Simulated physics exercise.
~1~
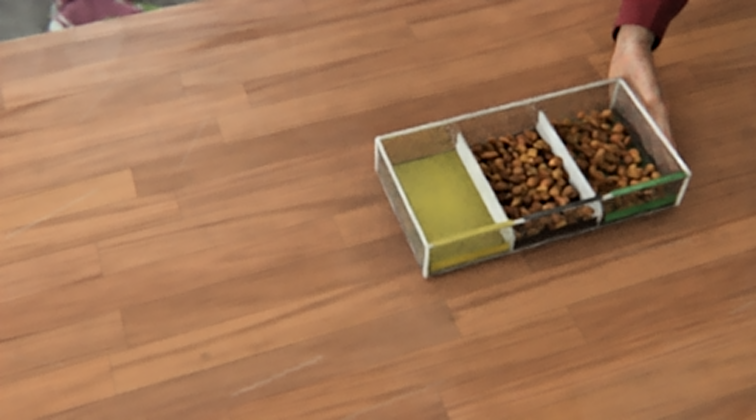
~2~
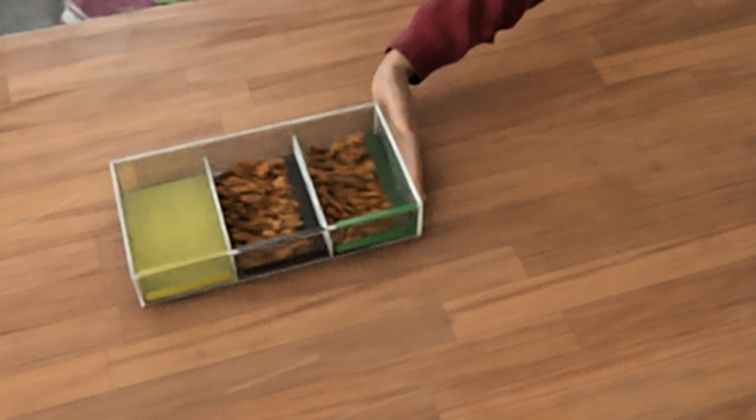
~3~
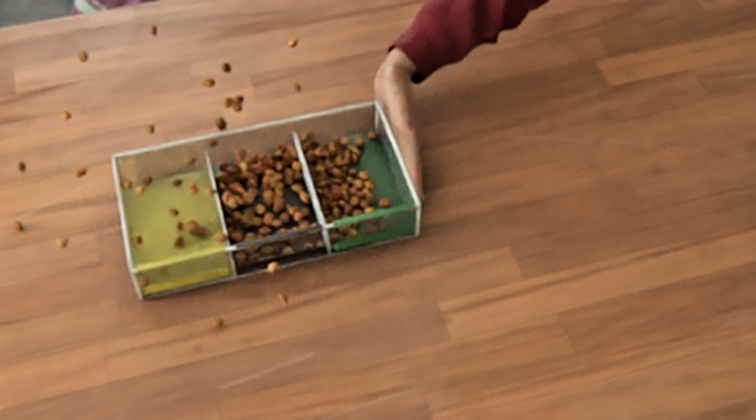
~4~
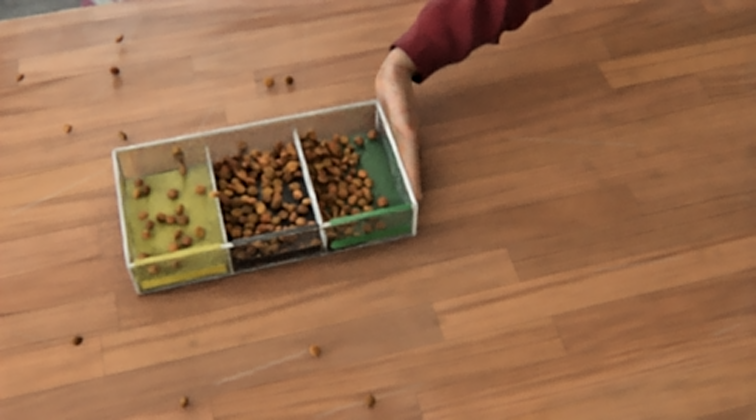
A clear-walled tray with three compartments, yellow on the left, black in the middle and green on the right, sits on a wooden surface seen from above at an angle. Brown kibble fills the black and green sections, while the yellow one is empty. A hand in a dark red sleeve, at the tray's right end, moves it swiftly left, then it stops abruptly. Kibble flies up and leftward, some pieces dropping into the yellow section and others scattering beyond the tray. Finally, most kibble remains in the black and green sections, with some in the yellow and a few pieces on the wood.
